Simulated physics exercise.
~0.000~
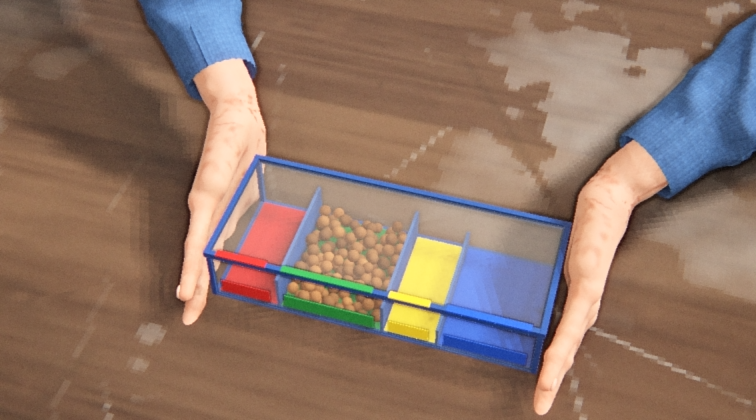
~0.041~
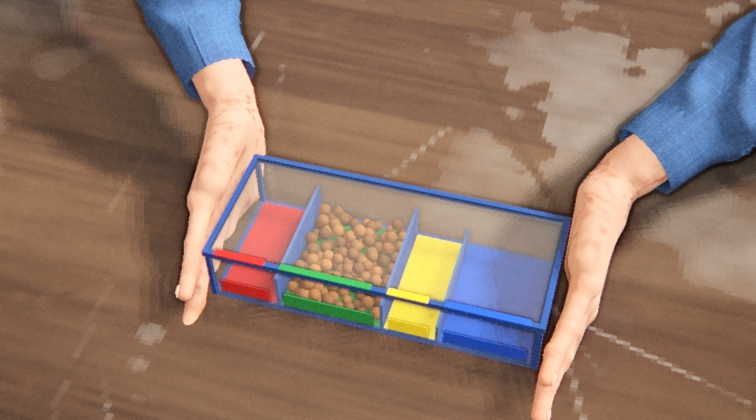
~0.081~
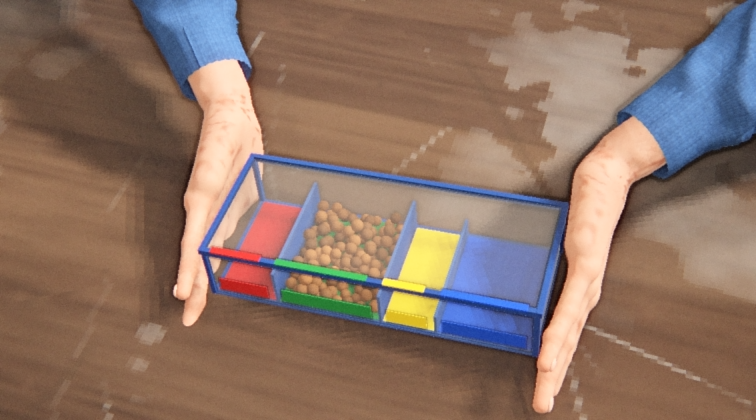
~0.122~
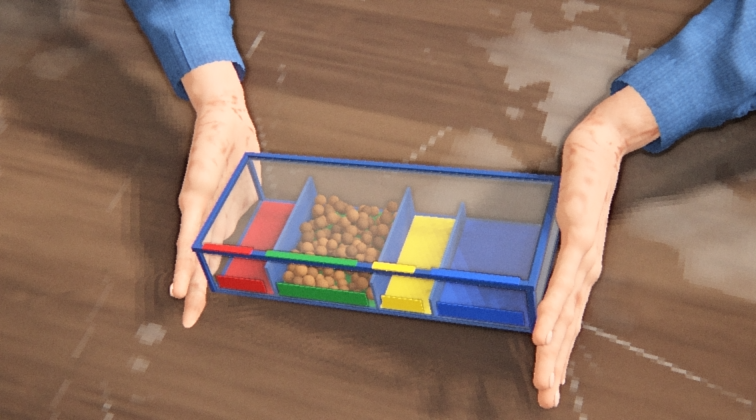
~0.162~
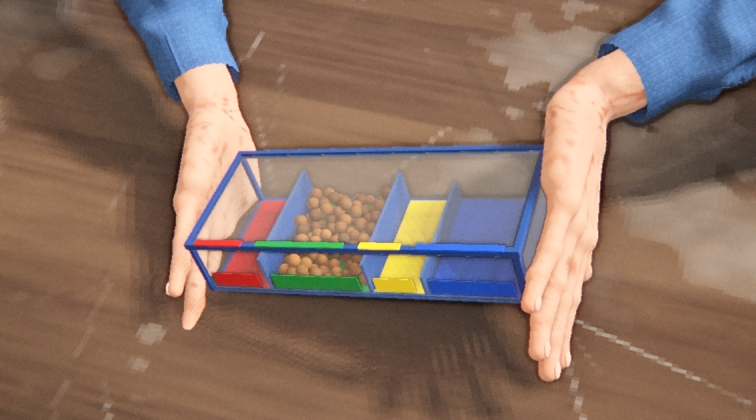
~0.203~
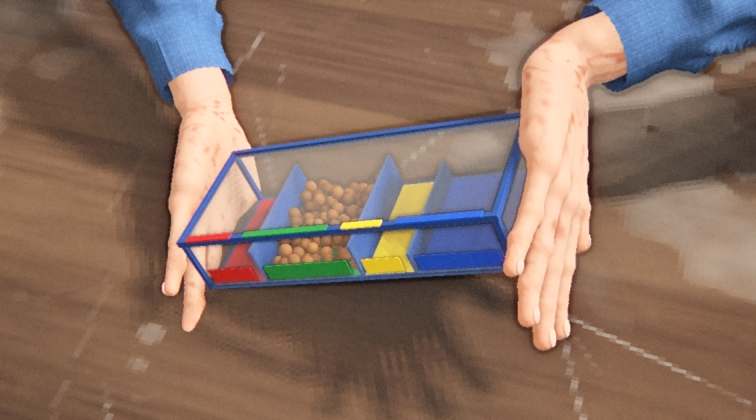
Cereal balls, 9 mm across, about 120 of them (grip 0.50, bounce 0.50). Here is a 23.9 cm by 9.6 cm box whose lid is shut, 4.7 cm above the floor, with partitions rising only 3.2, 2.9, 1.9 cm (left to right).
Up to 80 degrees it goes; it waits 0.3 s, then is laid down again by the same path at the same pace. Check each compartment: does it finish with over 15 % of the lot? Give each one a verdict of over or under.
Red - over; blue - under; green - over; yellow - under.
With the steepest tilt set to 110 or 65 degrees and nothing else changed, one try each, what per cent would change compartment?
Try one gives around 35 %, try two around 5 %.
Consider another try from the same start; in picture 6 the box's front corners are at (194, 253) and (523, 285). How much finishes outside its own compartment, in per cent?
In that case close to 10 per cent.
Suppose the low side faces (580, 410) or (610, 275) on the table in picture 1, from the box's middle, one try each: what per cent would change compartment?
Approximately 35 percent, then 25 percent.
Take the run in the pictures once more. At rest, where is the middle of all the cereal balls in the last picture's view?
When it all comes to rest, the middle is near (310, 247).
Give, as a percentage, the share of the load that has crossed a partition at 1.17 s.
30 %.
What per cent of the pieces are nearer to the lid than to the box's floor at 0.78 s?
Estimate: Near 30 per cent.
After 0.78 s, tilt 80 degrees; red 20 %, green 80 %.
Then, at 1.17 s, tilt 44 degrees; red 30 %, green 70 %.
After 1.64 s, tilt 0 degrees; red 30 %, green 70 %.
By 2.0 s all is still; red 30 %, blue 0 %, green 70 %, yellow 0 %.
